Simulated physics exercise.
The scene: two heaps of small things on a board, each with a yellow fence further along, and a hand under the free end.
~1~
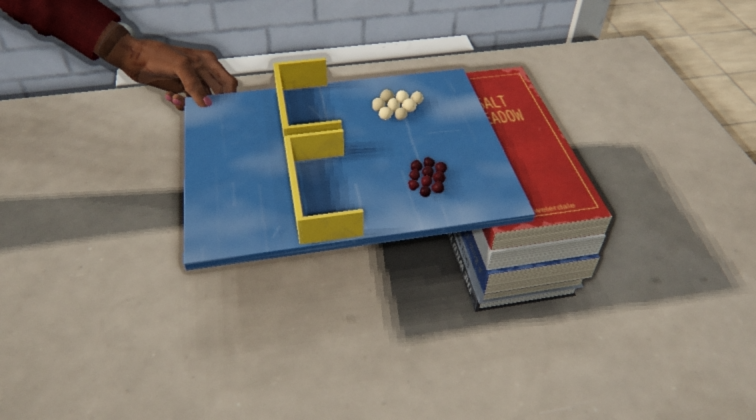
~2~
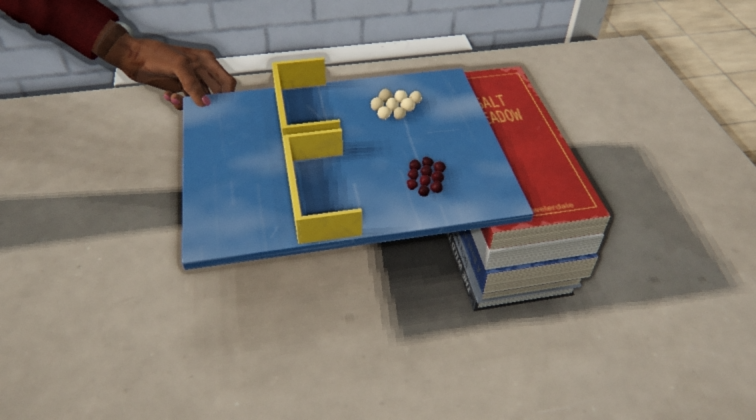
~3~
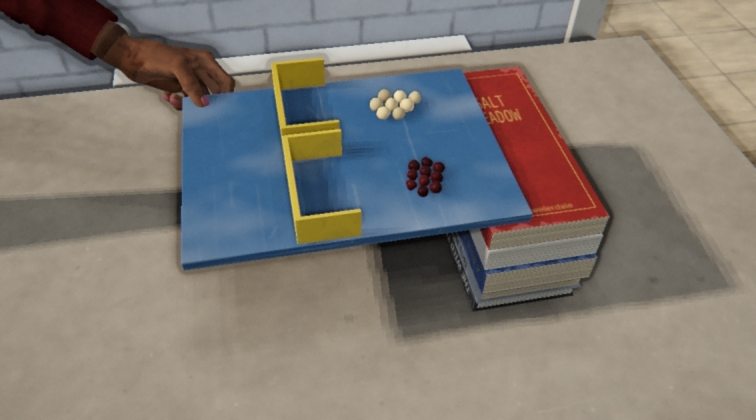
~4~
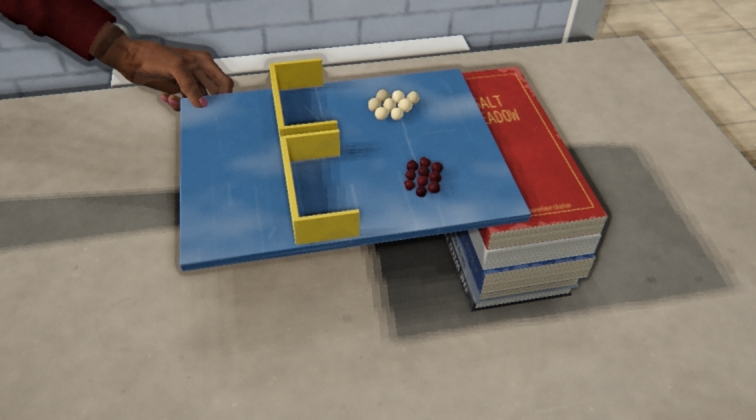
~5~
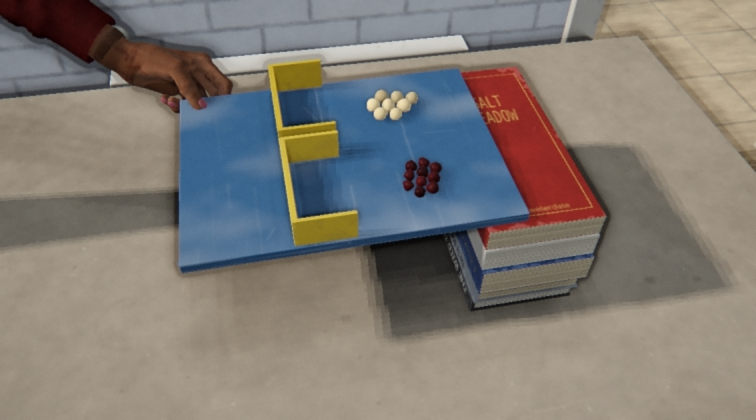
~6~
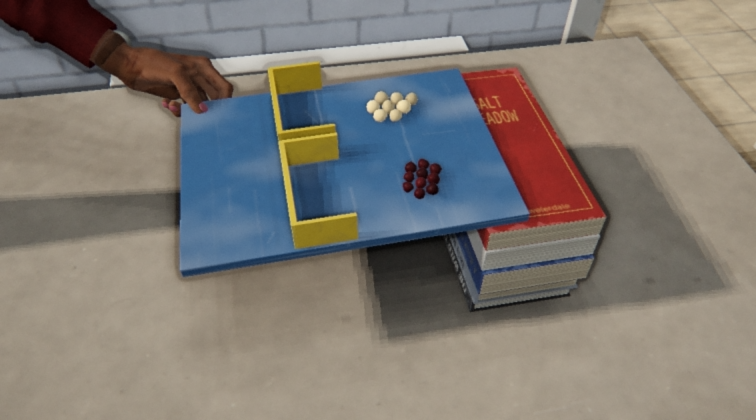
The footage shows a hand at the left end of a blue board resting on stacked books, lowering that end very slightly, while a pale heap and a dark red heap stay still beside yellow barriers.
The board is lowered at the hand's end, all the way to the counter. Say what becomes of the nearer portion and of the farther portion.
Here the nearer portion is stopped by its bar, and the farther portion is stopped by its bar.
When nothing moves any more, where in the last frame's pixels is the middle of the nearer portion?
Around (320, 244).
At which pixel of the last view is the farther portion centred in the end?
Close to (304, 172).
Then, 0.73 s on from there, board sloping at 16°; nearer portion on its way down; farther portion on its way down.
Then, 1.37 s on from there, board sloping at 28°; nearer portion has reached its bar; farther portion has reached its bar.
Then, 1.92 s on from there, board resting at 29°; nearer portion has reached its bar; farther portion has reached its bar.
In the end, board resting at 29°; nearer portion gathered behind its bar; farther portion gathered behind its bar.
